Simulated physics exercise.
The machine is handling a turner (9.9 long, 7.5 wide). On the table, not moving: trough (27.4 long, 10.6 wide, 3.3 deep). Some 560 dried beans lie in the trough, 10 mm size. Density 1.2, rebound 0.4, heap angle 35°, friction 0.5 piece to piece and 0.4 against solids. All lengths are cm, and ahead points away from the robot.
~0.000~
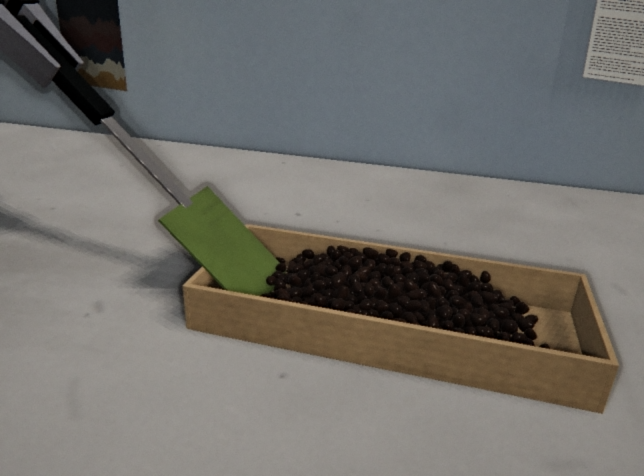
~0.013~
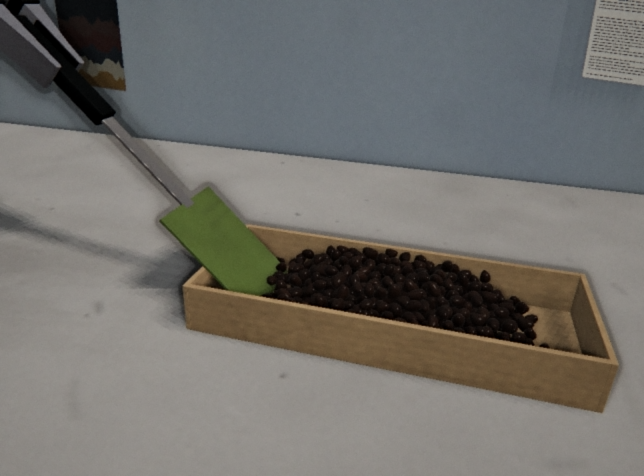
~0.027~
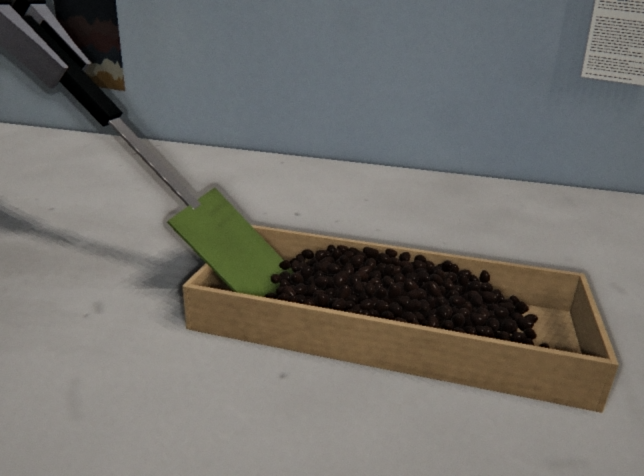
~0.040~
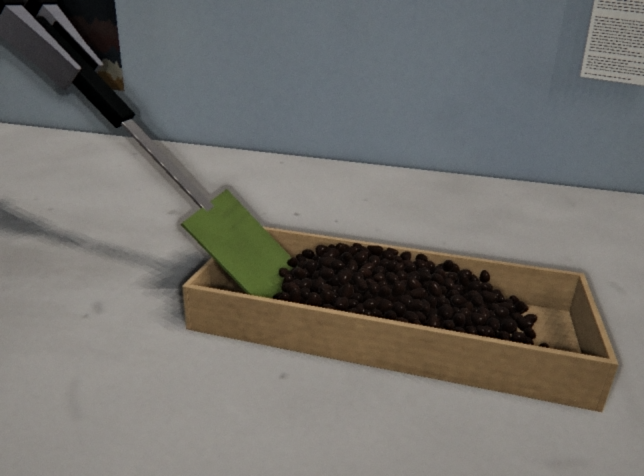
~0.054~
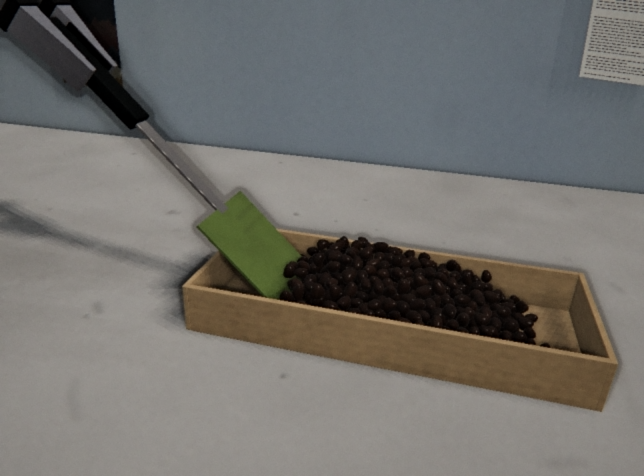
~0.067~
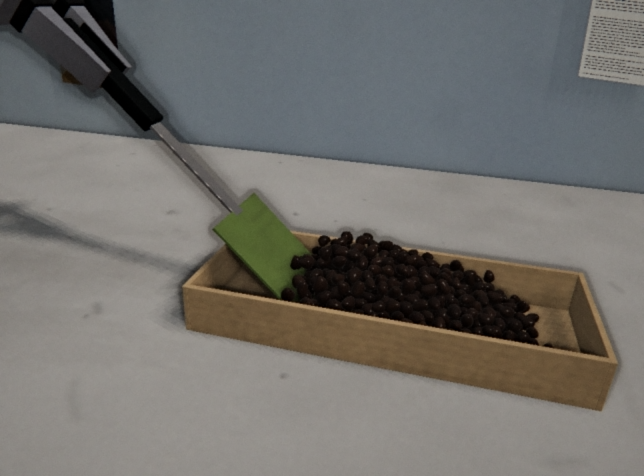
At the start, a robotic arm holds a green-bladed turner at the left end of a wooden trough of dark beans. The blade barely moves at first, then slides a short way right against the beans, and the near side of the pile bunches slightly higher while the trough stays still.
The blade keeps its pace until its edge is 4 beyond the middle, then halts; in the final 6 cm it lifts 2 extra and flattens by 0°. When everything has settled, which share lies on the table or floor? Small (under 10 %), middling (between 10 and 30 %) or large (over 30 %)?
Answer: Middling; between 10 and 30 % of the dried beans finish on the table or floor.
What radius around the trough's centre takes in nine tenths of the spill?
About 25 cm.
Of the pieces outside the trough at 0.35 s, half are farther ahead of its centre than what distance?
Roughly 16 cm.
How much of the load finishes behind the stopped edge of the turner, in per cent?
About 15 per cent.
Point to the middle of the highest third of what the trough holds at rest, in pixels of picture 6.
Around (532, 303).
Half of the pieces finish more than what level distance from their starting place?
About 7 cm.
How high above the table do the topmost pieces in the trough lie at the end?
Roughly 5.5 cm.
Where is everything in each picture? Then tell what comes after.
The first frame shows turner top edge at (185, 202), sloping 44°; upper third of the load around (386, 288), from x 245 to 545, top at y 250; 555 in the trough.
The second frame shows turner top edge at (186, 202), sloping 44°; upper third of the load around (386, 287), from x 245 to 545, top at y 250.
The third frame shows turner top edge at (193, 203), sloping 44°; upper third of the load around (383, 287), from x 245 to 545, top at y 250.
The fourth frame shows turner top edge at (206, 205), sloping 44°; upper third of the load around (379, 285), from x 245 to 545, top at y 250.
The fifth frame shows turner top edge at (220, 207), sloping 44°; upper third of the load around (377, 278), from x 245 to 545, top at y 240.
The sixth frame shows turner top edge at (235, 209), sloping 44°; upper third of the load around (373, 275), from x 245 to 545, top at y 235; 555 in the trough.
After 0.10 s, sloping 44°, highest piece 6 above the table; 555 in the trough.
After 0.13 s, sloping 44°, highest piece 7 above the table; 553 in the trough, 2 on the blade or in flight.
After 0.35 s, sloping 44°, highest piece 6 above the table; 466 in the trough, 73 on the table or floor, 16 on the blade or in flight.
After 1.40 s, sloping 44°, highest piece 5 above the table; 460 in the trough, 94 on the table or floor, 1 on the blade or in flight.
At rest, 460 in the trough, 94 on the table or floor, 1 on the blade or in flight. That is 17 % on the table or floor.
